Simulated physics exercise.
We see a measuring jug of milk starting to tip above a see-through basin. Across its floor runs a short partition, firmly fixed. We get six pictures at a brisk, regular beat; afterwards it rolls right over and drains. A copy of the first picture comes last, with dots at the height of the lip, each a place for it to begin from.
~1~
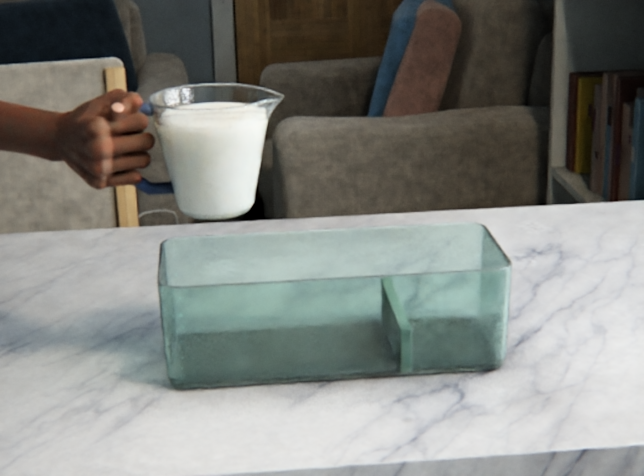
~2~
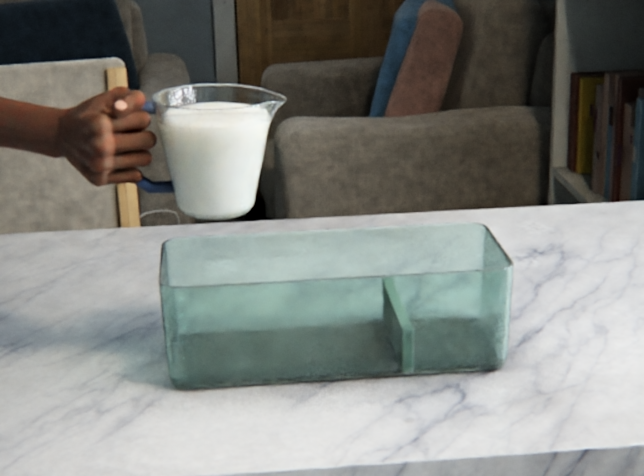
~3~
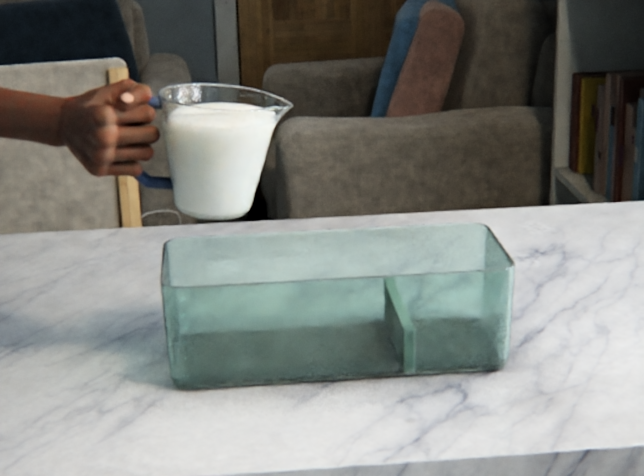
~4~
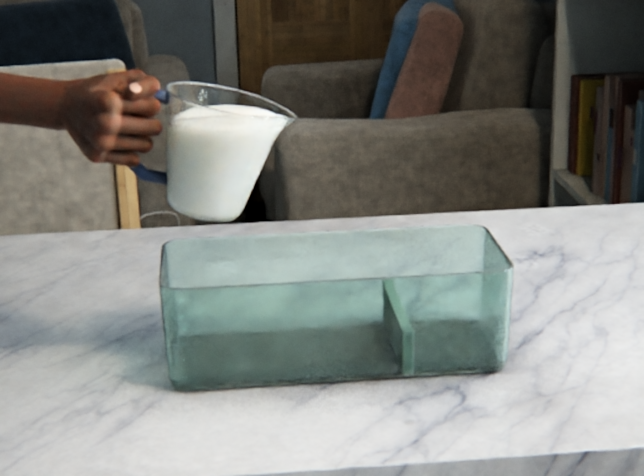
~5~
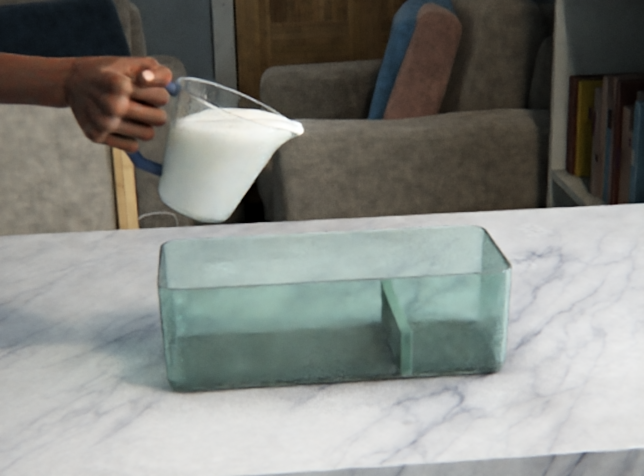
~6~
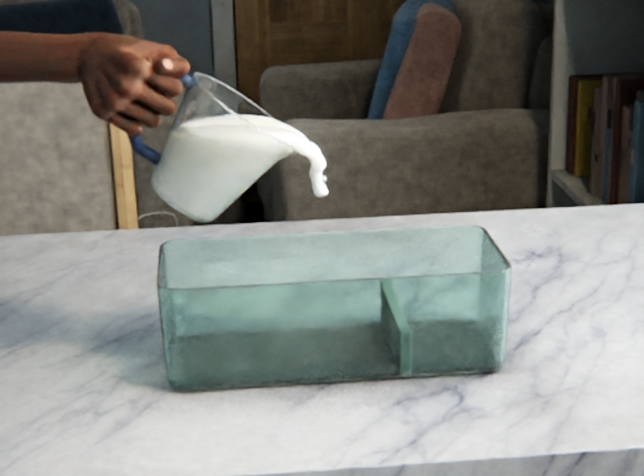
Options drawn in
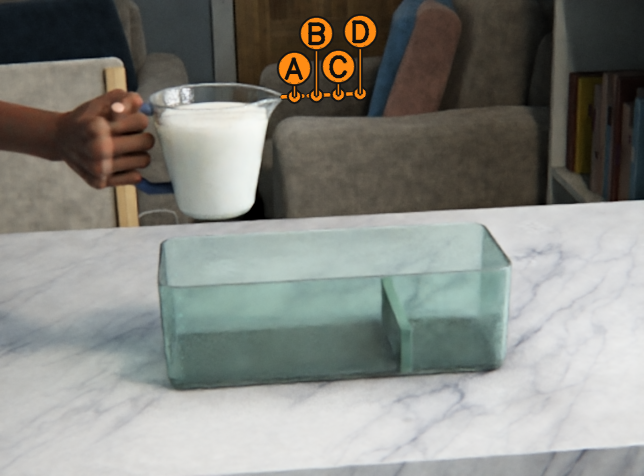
Hand tilting a clear measuring jug of milk rightward above a divided see-through basin, milk beginning to pour from its lip.
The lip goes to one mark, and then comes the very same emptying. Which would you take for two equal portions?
Take C.
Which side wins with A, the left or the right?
The left side.
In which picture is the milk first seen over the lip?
In picture 5.
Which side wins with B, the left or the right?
More ends on the left.
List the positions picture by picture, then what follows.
Upright, lip at (282, 96); basin from (168, 385) to (505, 364); top of the wall at (396, 303); nothing has left yet, in the first frame.
Upright, lip at (285, 99); nothing has left yet, in the second frame.
Tipped about 6°, lip at (291, 105); nothing has left yet, in the third frame.
Tipped about 14°, lip at (295, 117); nothing has left yet, in the fourth frame.
Tipped about 24°, lip at (299, 132); milk is over the lip, down to (299, 132), in the fifth frame.
Tipped about 37°, lip at (301, 150); milk is over the lip, down to (320, 191), in the sixth frame.
In orange, A at (294, 96); B at (316, 95); C at (338, 94); D at (360, 93).
For dot A, about 93 % ends left of the wall and 5 % right of it.
For dot B, about 74 % ends left of the wall and 25 % right of it.
For dot C, about 47 % ends left of the wall and 52 % right of it.
For dot D, about 25 % ends left of the wall and 74 % right of it.
